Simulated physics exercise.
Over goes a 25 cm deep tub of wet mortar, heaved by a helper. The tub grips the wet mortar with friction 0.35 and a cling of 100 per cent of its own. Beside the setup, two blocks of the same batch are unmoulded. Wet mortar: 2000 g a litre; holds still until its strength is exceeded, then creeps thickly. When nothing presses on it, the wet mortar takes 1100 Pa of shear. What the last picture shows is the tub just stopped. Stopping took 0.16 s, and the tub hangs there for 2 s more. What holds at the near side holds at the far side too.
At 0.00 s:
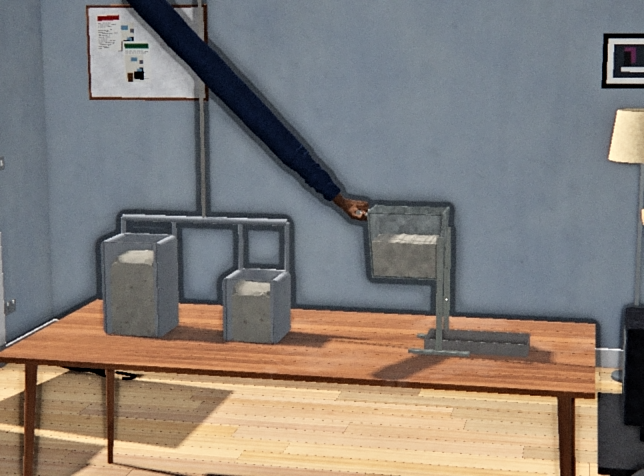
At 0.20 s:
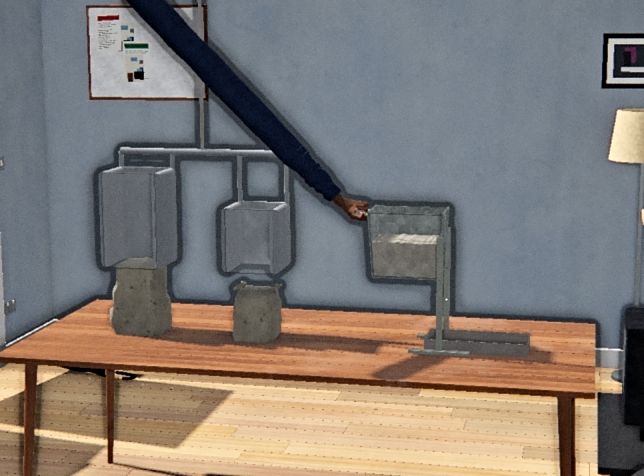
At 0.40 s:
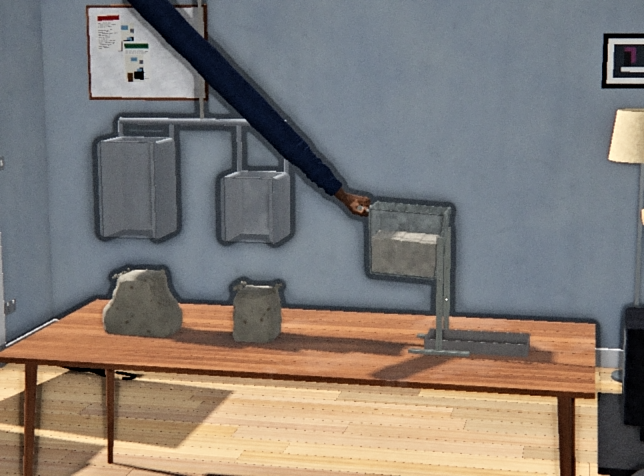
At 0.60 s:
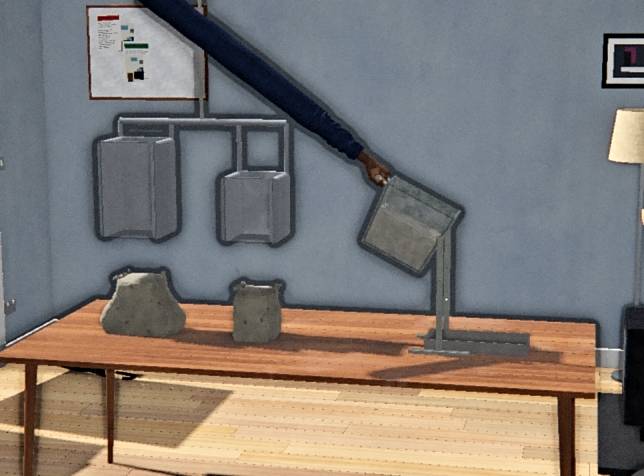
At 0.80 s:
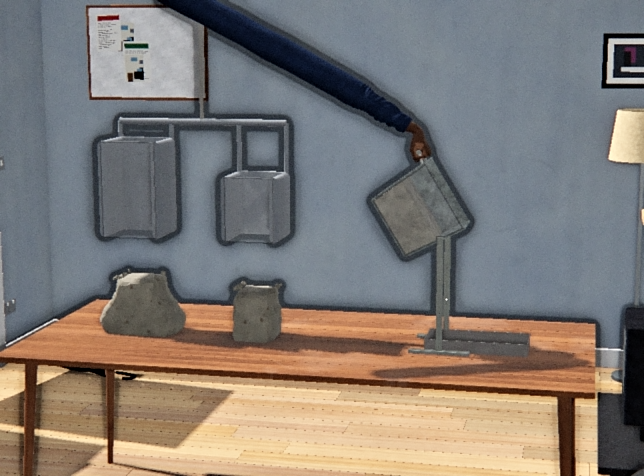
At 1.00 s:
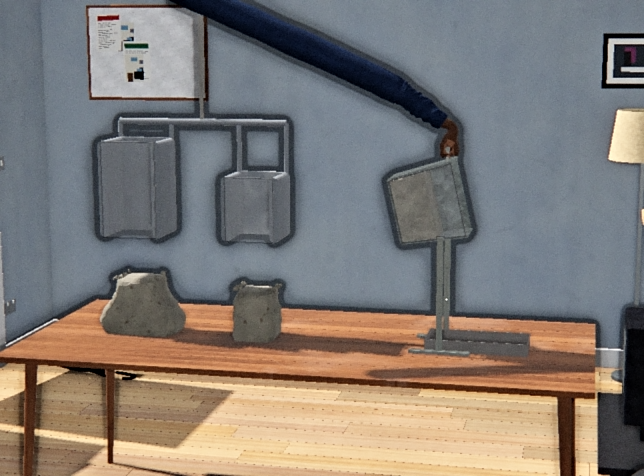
In a blue-walled room with a pinned board, a framed picture and a lamp, a fixed, level view faces a wooden table. Two grey box moulds rise on a metal frame at left, baring two grey blocks, the left one slumping wider and lower while the right barely changes. Then a dark-blue-sleeved arm turns the grey tub on its stand at right steeply over, clockwise.
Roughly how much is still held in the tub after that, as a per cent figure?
The amount still held in the tub is about 100 per cent.
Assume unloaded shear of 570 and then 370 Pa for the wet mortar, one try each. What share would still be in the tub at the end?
100 %, then 90 %.
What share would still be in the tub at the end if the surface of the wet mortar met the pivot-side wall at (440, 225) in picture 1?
I'd say close to 100 % stays in the tub.
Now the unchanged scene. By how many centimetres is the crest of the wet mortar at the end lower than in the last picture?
Some 0 cm.
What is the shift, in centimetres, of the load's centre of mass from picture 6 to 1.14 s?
Displacement noted: Approx. 0 cm... about that.
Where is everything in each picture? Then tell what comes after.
The first frame shows handle-side rim at (370, 212), tilt 0 degrees; crest of the wet mortar at (401, 242); block heights 33 cm, 21 cm (left to right).
The second frame shows handle-side rim at (370, 212), tilt 0 degrees; crest of the wet mortar at (401, 242); block heights 30 cm, 21 cm (left to right).
The third frame shows handle-side rim at (371, 208), tilt 3 degrees; crest of the wet mortar at (376, 238); block heights 25 cm, 21 cm (left to right).
The fourth frame shows handle-side rim at (389, 183), tilt 27 degrees; crest of the wet mortar at (381, 211); block heights 24 cm, 21 cm (left to right).
The fifth frame shows handle-side rim at (426, 164), tilt 59 degrees; crest of the wet mortar at (400, 183); block heights 24 cm, 21 cm (left to right).
The sixth frame shows handle-side rim at (452, 164), tilt 77 degrees; crest of the wet mortar at (420, 174); block heights 24 cm, 21 cm (left to right).
After 1.14 s, the tub is at 77 degrees and holds 100 %.
After 1.31 s, the tub is at 77 degrees and holds 100 %.
After 1.48 s, the tub is at 77 degrees and holds 100 %.
After 1.65 s, the tub is at 77 degrees and holds 100 %.
After 3.00 s, the tub is at 77 degrees and holds 100 %.
